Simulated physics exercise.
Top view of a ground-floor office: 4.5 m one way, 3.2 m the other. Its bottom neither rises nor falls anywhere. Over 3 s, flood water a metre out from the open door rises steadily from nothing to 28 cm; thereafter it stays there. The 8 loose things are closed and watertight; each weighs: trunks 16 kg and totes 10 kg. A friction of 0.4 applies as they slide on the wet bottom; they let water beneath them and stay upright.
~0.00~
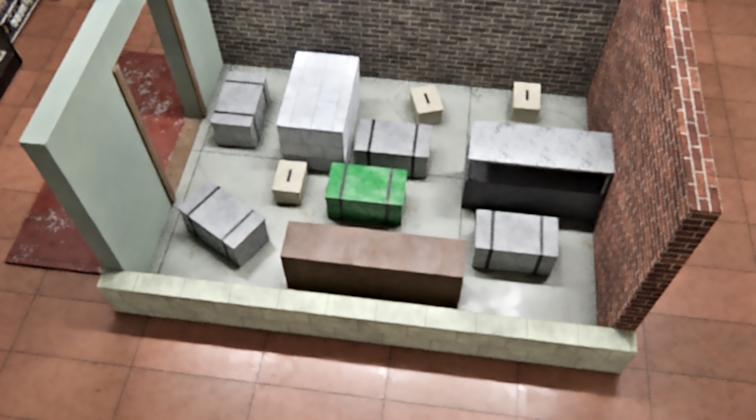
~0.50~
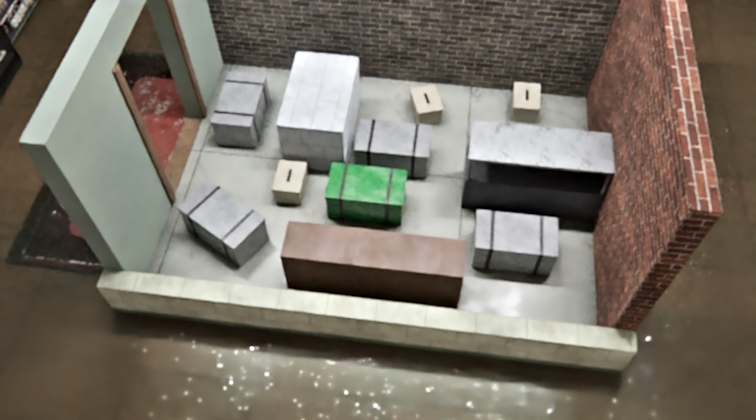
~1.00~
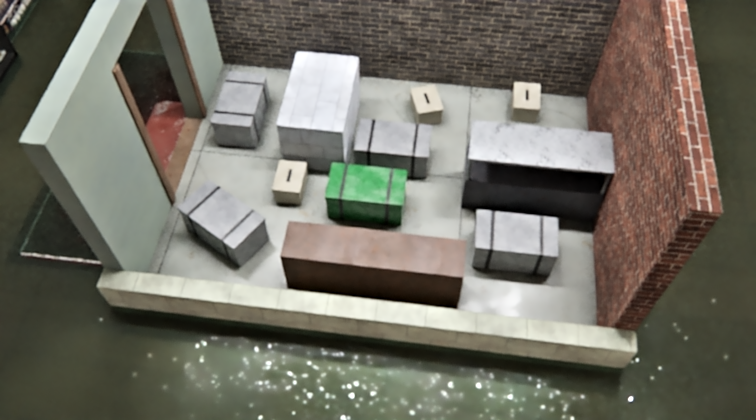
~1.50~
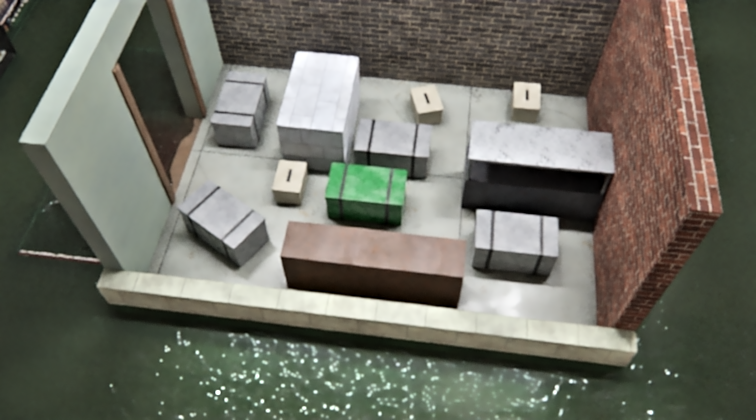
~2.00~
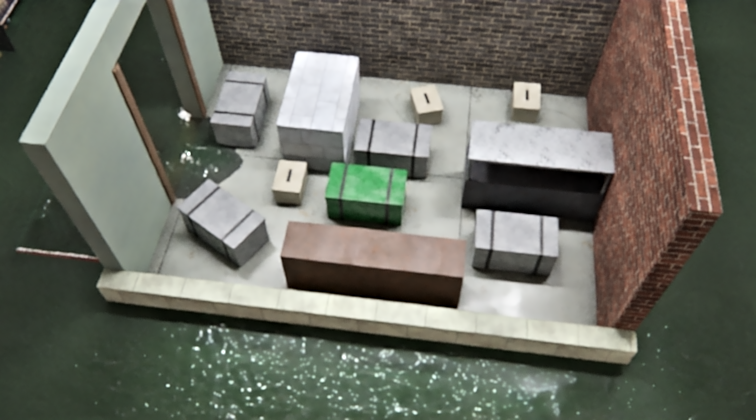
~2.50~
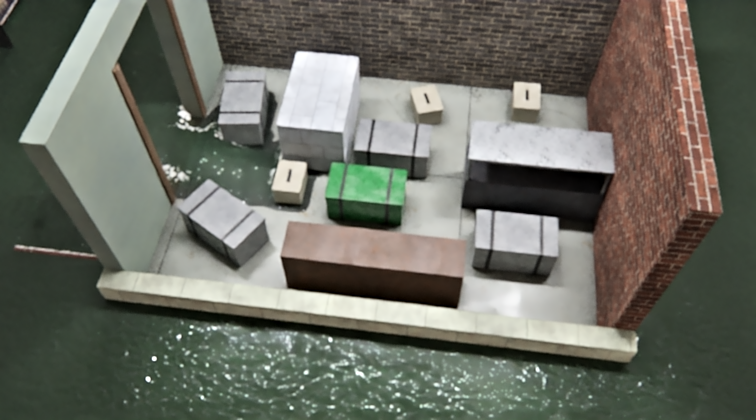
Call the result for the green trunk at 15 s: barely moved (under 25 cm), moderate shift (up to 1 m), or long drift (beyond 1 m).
Moderate shift.
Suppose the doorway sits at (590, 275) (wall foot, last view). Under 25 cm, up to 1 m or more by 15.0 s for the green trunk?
Then the green trunk would have gone a long way.
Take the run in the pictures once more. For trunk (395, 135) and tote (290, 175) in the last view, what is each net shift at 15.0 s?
Shifts: 200 cm / 150 cm.
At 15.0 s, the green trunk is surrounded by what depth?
The depth there is around 18 cm.
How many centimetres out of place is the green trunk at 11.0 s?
Displacement by then near 80 cm.
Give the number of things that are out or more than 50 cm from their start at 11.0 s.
Count then: 5.
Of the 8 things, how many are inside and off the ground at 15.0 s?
At that moment it comes to 8.
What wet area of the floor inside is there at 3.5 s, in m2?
About 4.0 m2 is covered.
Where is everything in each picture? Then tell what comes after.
In the first picture, the green trunk at (367, 183) rests on the ground; water covers 0.0 m2; 0 of 8 have shifted.
In the second picture, the green trunk at (367, 183), on the bottom; water covers 0.0 m2; 0 of 8 have shifted.
In the third picture, the green trunk at (367, 183), on the bottom; water covers 0.0 m2; 0 of 8 have shifted.
In the fourth picture, the green trunk at (367, 183), on the bottom; water covers 0.0 m2; 0 of 8 have shifted.
In the fifth picture, the green trunk at (367, 183) rests on the ground; water covers 0.4 m2; 0 of 8 have shifted.
In the sixth picture, the green trunk at (367, 183), on the bottom; 1.1 m2 under water; 0 of 8 have shifted.
After 3.5 s the green trunk is near (383, 187), 0.2 m from its start, aground; 0 afloat.
After 6.8 s the green trunk is near (421, 172), 0.6 m from its start, afloat; 5 afloat.
After 11.0 s the green trunk is near (387, 124), 0.8 m from its start, afloat; 8 afloat.
After 15.0 s the green trunk is near (391, 150), 0.4 m from its start, afloat; 8 afloat.
